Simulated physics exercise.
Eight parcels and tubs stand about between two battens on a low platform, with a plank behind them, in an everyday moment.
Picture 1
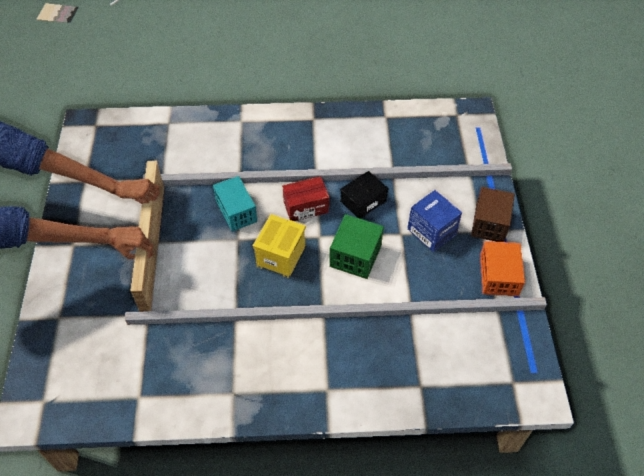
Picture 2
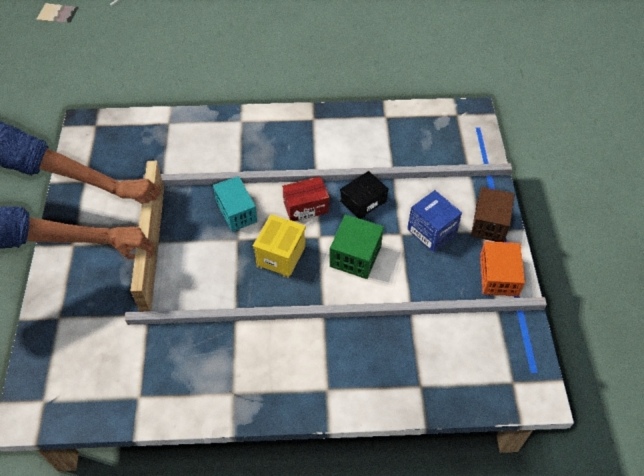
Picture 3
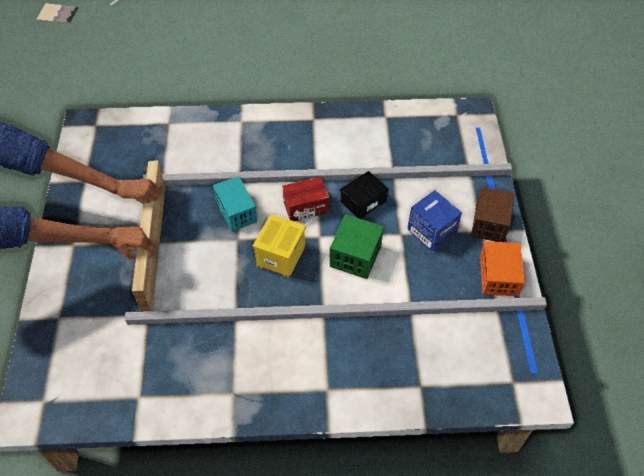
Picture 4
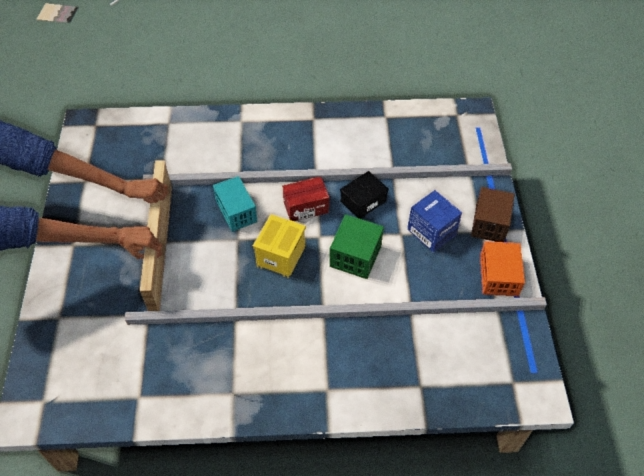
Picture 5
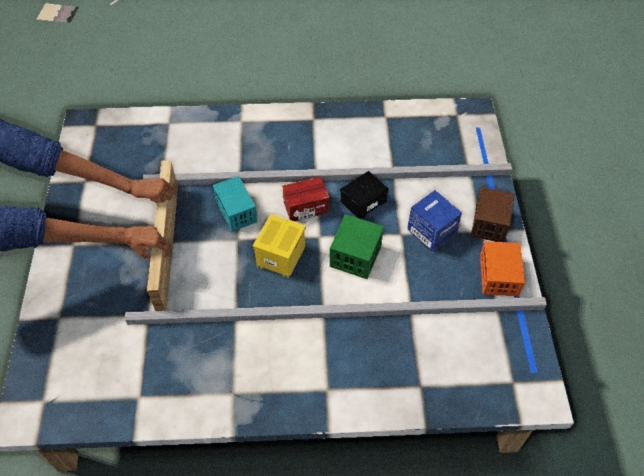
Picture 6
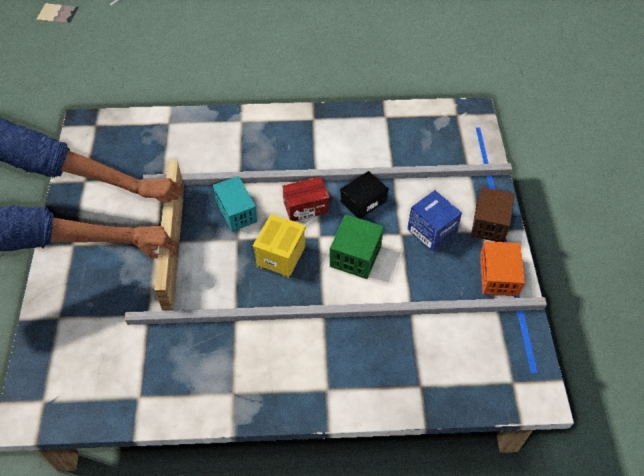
Two hands slide a wooden plank slightly right behind several colored crates, which stay still.
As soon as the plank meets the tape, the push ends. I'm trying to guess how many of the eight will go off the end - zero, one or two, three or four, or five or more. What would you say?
I would say five or more.
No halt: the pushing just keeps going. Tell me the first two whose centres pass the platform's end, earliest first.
Brown crate, blue box.
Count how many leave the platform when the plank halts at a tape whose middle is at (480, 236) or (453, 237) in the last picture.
Try 1: 6; try 2: 4.
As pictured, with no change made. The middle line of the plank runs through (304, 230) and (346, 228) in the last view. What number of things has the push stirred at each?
Well, it's 5 at the first one and 6 at the second.
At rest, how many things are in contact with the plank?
At rest, 2 are in contact.
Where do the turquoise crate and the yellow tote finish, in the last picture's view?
The turquoise crate stops around (512, 198); the yellow tote around (526, 232).
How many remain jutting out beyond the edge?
2, I think.
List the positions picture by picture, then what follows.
In the first frame, brown crate (493, 215); orange crate (502, 269); blue box (434, 221); plank (149, 235); tape (503, 235).
In the second frame, orange crate (502, 269); turquoise crate (235, 204).
In the third frame, blue box (434, 221); black tote (364, 196).
In the fourth frame, brown crate (493, 215); plank (157, 234).
In the fifth frame, orange crate (502, 269); green crate (356, 247).
In the sixth frame, brown crate (493, 215); orange crate (502, 269); blue box (434, 221); plank (171, 234); tape (503, 235).
Soon after, none off yet; brown crate at rest near (493, 215); orange crate at rest near (502, 269); blue box at rest near (434, 221).
In the end, the number that fall off is five or more; gone, red parcel, green crate, black tote, blue box, orange crate and brown crate.
